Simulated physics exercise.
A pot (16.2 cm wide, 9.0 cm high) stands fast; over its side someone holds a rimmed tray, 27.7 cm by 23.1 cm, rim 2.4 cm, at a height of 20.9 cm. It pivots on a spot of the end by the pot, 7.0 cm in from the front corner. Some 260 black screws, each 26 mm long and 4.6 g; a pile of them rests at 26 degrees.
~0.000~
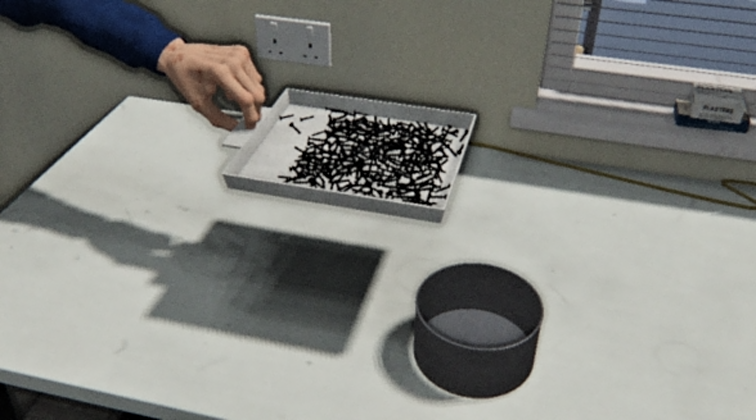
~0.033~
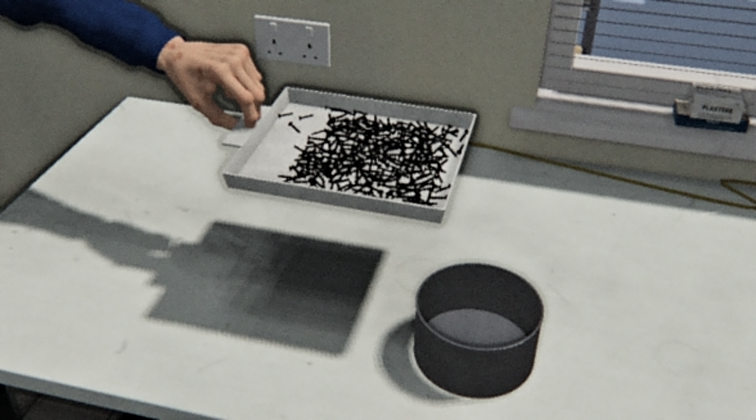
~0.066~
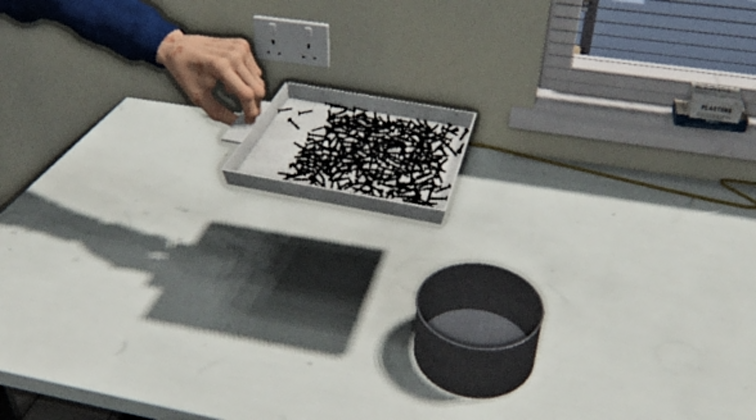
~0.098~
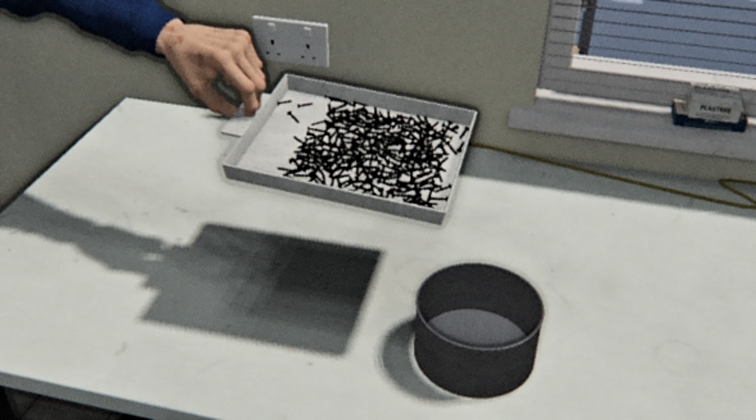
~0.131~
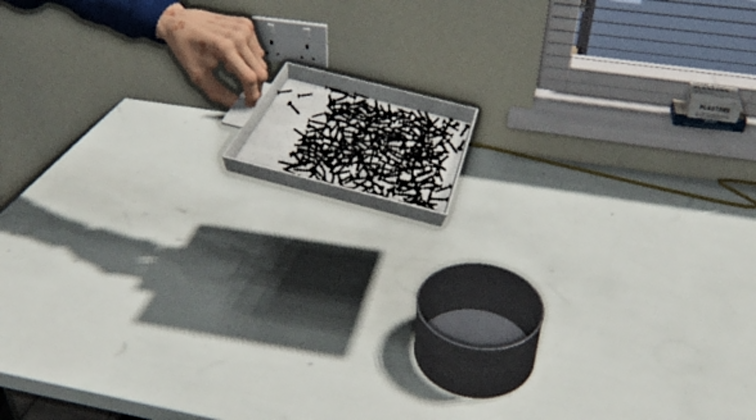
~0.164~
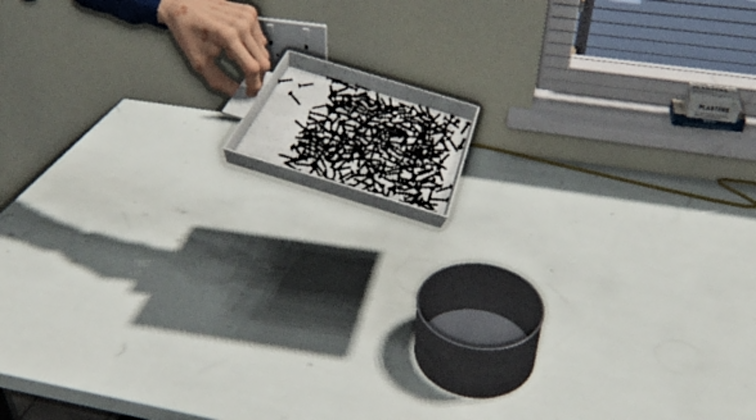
A shallow pale tray scattered with small black pieces sits almost level above a white worktop, a hand at its left end and a dark round pot in front. The hand then raises that end, slowly at first and then more quickly, leaving the tray slanting moderately down toward the right.
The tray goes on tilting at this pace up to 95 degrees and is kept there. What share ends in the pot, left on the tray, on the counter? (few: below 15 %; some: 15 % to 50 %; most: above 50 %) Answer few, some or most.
In the pot: Most; left on the tray: Few; on the counter: Few.
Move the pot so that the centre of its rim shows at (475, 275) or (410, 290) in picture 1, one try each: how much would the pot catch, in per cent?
Some 80 and 45 per cent.
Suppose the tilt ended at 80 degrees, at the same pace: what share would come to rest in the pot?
It would be near 85 per cent.
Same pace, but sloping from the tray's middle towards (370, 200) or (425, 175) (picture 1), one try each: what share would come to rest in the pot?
Some 45 and 50 per cent.
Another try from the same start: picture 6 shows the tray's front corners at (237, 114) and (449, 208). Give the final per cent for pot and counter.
Pot 30, counter 70.
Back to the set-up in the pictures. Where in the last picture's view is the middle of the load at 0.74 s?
Near (460, 209).
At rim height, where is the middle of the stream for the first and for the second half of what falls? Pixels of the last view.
First near (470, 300), later near (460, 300).
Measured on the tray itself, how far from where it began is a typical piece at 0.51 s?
Some 5 cm.
After 0.51 s, tilt 53 degrees; the tray holds 100 %, the pot 0 %.
Then, at 0.74 s, tilt 79 degrees; the tray holds 75 %, the pot 5 %.
After 1.08 s, tilt 95 degrees; the tray holds 0 %, the pot 95 %.
In the end, at 1.8 s, pot 100 %, tray 0 %, counter 0 %.
